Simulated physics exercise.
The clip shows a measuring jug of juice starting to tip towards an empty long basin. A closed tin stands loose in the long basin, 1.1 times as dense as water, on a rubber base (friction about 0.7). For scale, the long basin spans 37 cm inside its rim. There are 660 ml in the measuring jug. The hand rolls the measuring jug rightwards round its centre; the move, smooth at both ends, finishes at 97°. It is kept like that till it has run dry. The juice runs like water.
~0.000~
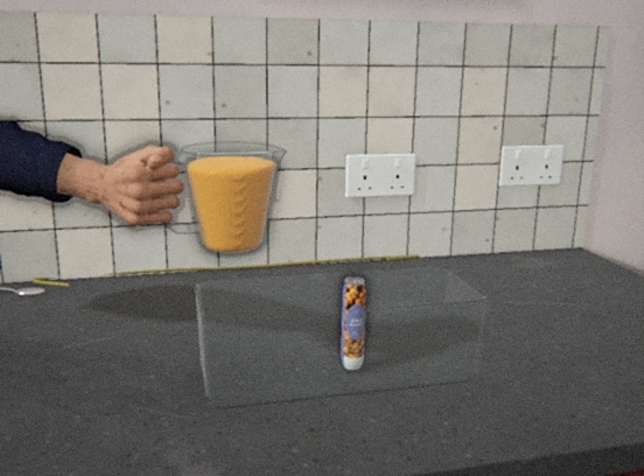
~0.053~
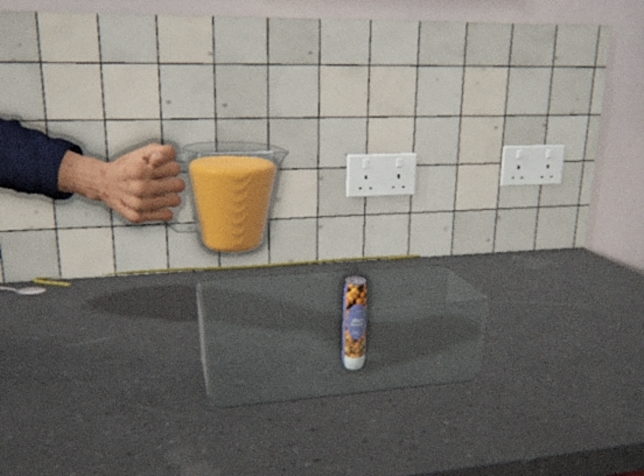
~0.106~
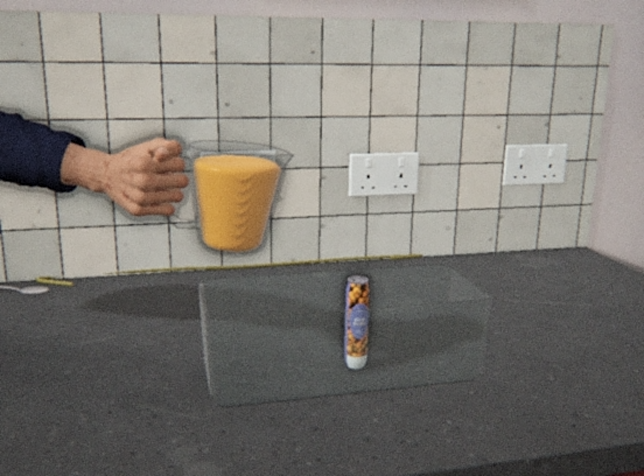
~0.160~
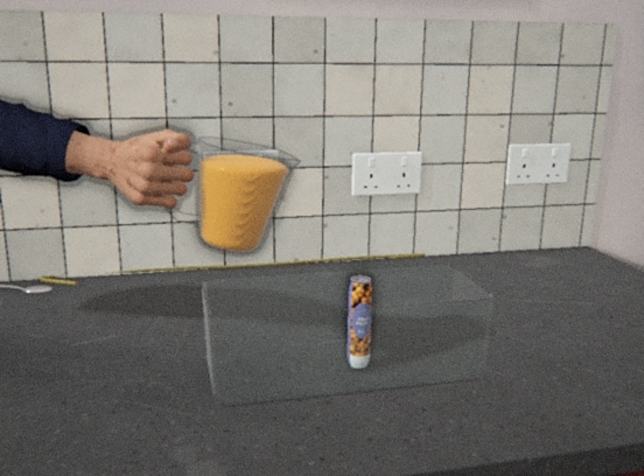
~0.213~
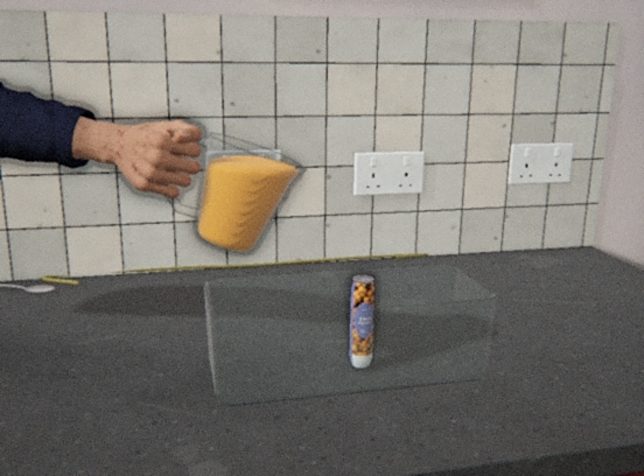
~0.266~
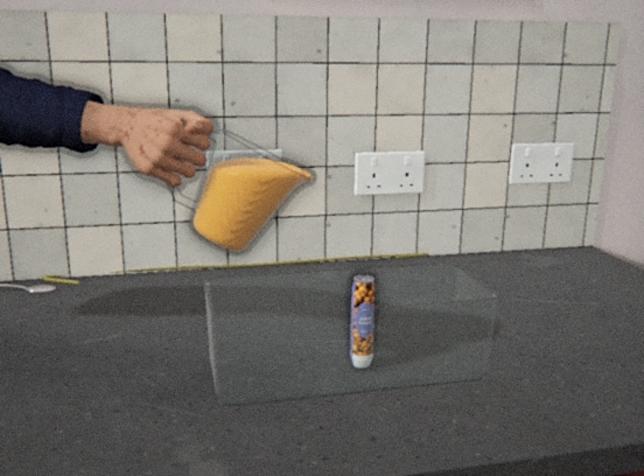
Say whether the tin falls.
It topples.
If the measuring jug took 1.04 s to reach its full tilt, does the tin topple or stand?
Then it falls.
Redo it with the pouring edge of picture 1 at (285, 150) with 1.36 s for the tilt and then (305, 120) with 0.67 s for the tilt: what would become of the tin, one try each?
First it goes over; then it goes over.
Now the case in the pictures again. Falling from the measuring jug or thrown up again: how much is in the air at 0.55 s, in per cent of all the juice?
Near 26 in a hundred.
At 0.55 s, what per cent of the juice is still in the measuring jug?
About 58 per cent.
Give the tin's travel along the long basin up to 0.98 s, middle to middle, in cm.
About 7 cm.
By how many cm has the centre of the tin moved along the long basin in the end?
Some 9.5 cm.
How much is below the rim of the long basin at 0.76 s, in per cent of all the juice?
Some 70 per cent.
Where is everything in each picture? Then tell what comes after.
The first picture shows tilt 0°; pouring edge (286, 149); surface from (186, 165) to (275, 163); the long basin's rim runs from (200, 301) to (466, 282); the tin's top is at (355, 285).
The second picture shows tilt 1°; pouring edge (288, 150); surface from (188, 164) to (276, 163).
The third picture shows tilt 5°; pouring edge (294, 153); surface from (193, 161) to (280, 163).
The fourth picture shows tilt 11°; pouring edge (301, 159); surface from (200, 161) to (288, 165).
The fifth picture shows tilt 19°; pouring edge (307, 168); surface from (207, 163) to (297, 167).
The sixth picture shows tilt 29°; pouring edge (311, 179); surface from (206, 176) to (308, 174).
Then, 0.55 s in, the tilt is 85° and 57 per cent is still to pour; the tin stands where it began.
Then, 0.76 s in, the tilt is 97° and 16 per cent is still to pour; the tin stands 2 cm from where it began.
Then, 0.98 s in, the tilt is 97° and 2 per cent is still to pour; the tin leans 52°.
Then, 1.22 s in, the tilt is 97° and 0 per cent is still to pour; the tin lies on its side.
Finally, the tin lies on its side.
